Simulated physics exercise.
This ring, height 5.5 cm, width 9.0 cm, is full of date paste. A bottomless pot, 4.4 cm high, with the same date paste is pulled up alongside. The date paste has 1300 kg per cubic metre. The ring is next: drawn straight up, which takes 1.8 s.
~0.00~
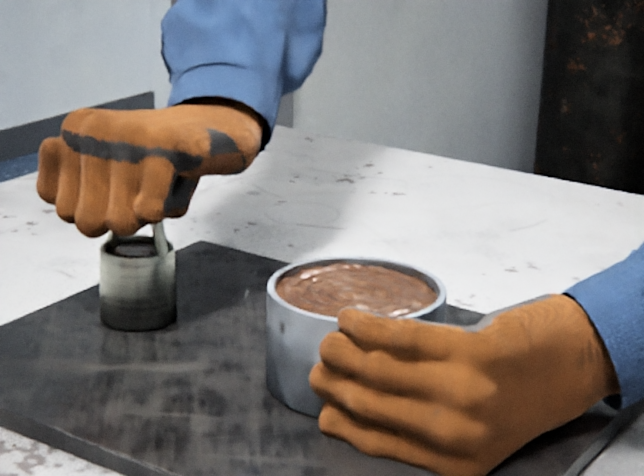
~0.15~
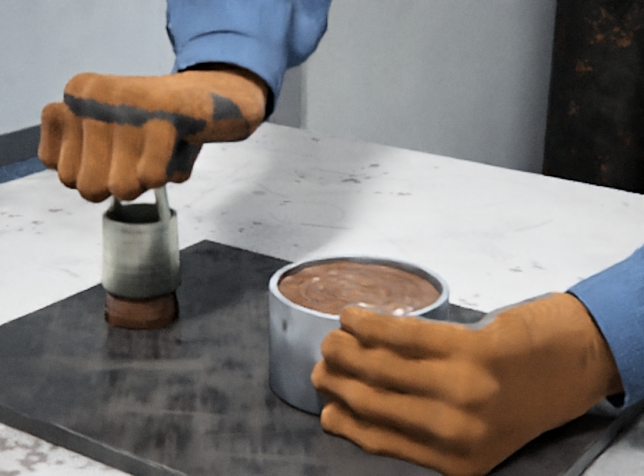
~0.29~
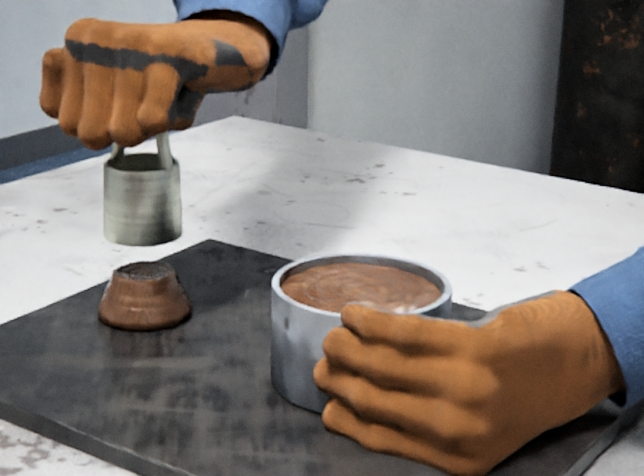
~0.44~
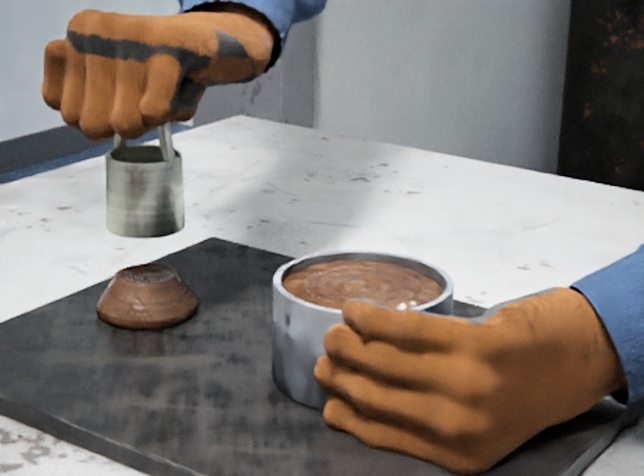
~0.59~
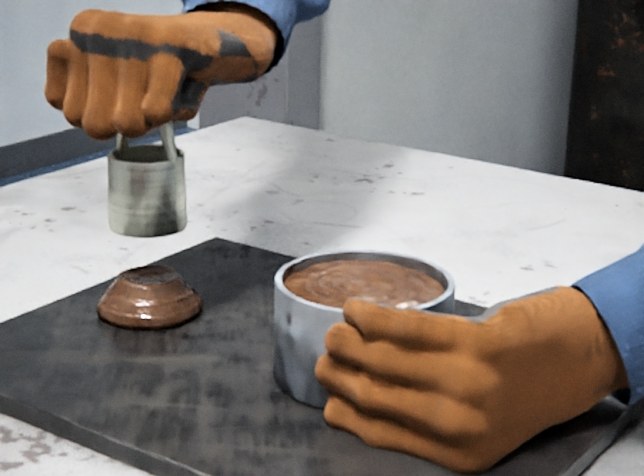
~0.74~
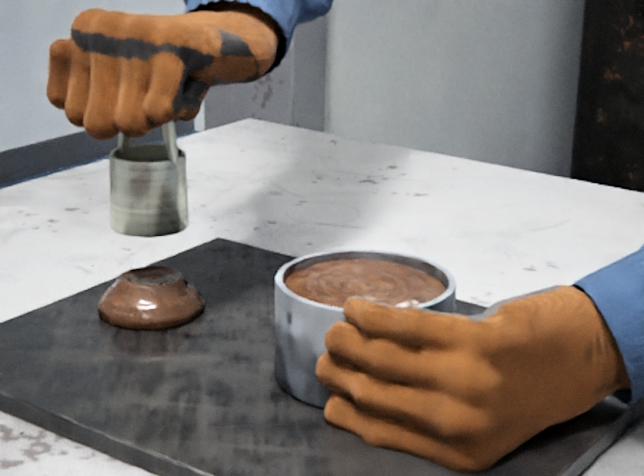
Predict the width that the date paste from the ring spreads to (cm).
Expect roughly 15.2 cm.
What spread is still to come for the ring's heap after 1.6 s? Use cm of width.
Some 1.5 cm.
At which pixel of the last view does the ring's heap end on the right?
Near (500, 383).
By 1.2 s, the ring is up 1.4 cm; the date paste has come down 0.3 cm to 5.2 cm and is 10 cm wide.
By 1.6 s, the ring is up 3.3 cm; the date paste has come down 1.9 cm to 3.6 cm and is 14 cm wide.
By 2.1 s, the ring is up 5.6 cm; the date paste has come down 2.5 cm to 3.0 cm and is 15 cm wide.
By 2.6 s, the ring is clear; the date paste has come down 2.5 cm to 3.0 cm and is 15 cm wide.
By 2.9 s, at rest, the ring is clear; the date paste has come down 2.6 cm to 2.9 cm and is 15 cm wide.
